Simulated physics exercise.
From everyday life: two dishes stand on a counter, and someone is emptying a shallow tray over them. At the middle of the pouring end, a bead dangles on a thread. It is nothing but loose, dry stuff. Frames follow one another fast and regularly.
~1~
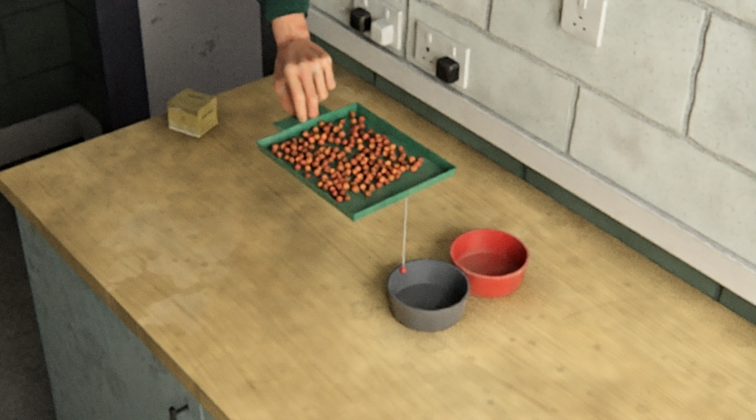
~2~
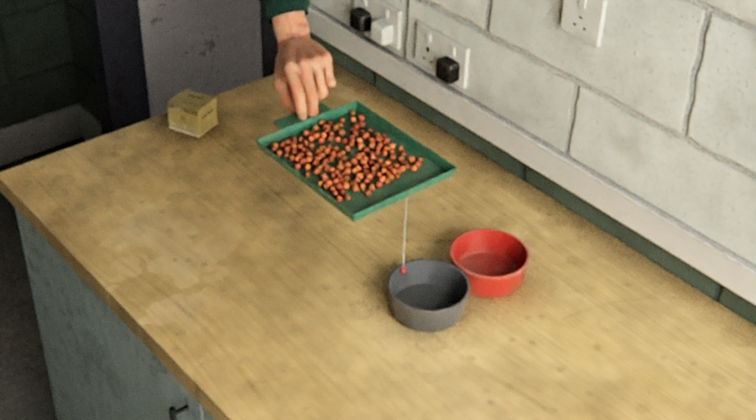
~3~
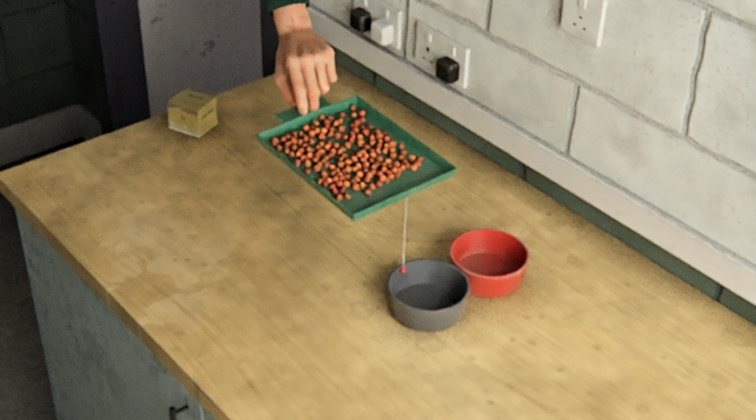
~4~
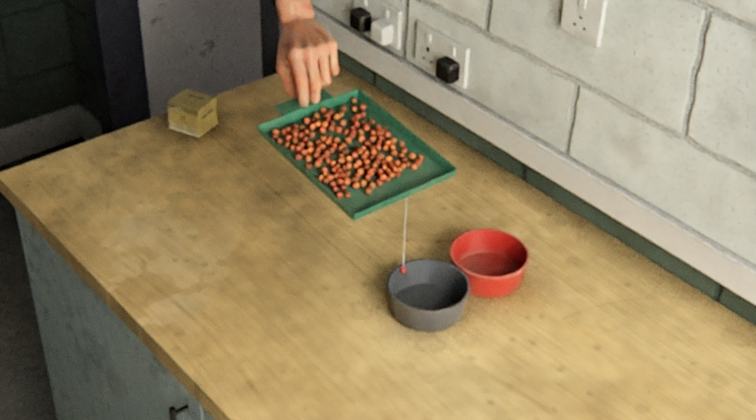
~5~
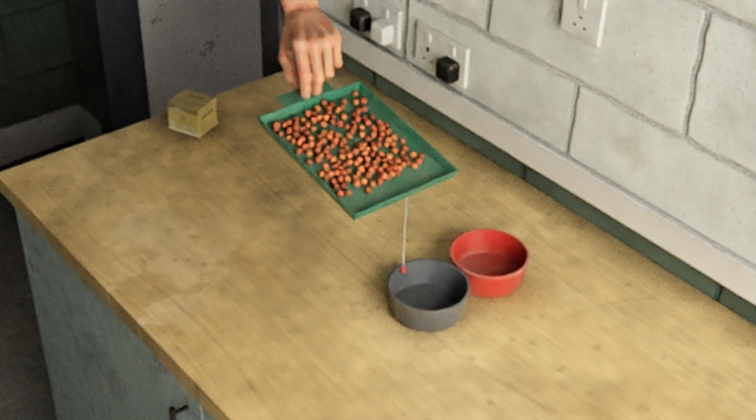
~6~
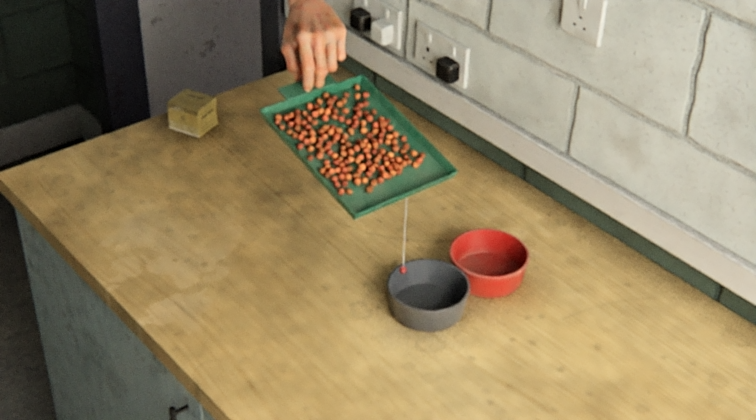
A hand held a green tray of small reddish-brown pellets above a grey dish and a red dish on a wooden counter, then gradually raised the tray's back end, tilting it slightly towards the right.
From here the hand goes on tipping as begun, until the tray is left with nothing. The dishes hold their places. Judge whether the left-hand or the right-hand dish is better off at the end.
The left-hand dish is better off.
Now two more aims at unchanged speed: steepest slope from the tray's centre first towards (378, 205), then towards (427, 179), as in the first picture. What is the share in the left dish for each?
Near 20 % and, after that, 40 %.
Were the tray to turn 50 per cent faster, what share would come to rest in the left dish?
Estimate: Around 60%.
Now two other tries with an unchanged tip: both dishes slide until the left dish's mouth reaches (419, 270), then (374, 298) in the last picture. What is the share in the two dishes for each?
In order, about 40 and 50 in a hundred.
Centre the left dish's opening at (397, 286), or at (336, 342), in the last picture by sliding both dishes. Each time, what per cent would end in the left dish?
30 and 0 %.
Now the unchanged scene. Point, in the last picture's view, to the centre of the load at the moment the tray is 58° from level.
The load's middle is around (404, 168).
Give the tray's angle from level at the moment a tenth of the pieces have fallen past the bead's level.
That happens at around 105°.
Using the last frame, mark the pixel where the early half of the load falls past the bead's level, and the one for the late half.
The opening half passes (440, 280), the closing half (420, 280).
Shortly afterwards, tray tipped steeply; all but a few on the tray; only a few in the air.
Next, tray tipped right over; all but a few on the tray; only a few in the left dish; only a few outside both; only a few in the air.
Some moments later, tray tipped past a quarter turn; near two thirds in the left dish; a little in the right dish; near a quarter outside both; only a few in the air.
In the end, tray tipped past a quarter turn; near two thirds in the left dish; a little in the right dish; near a quarter outside both; only a few in the air.
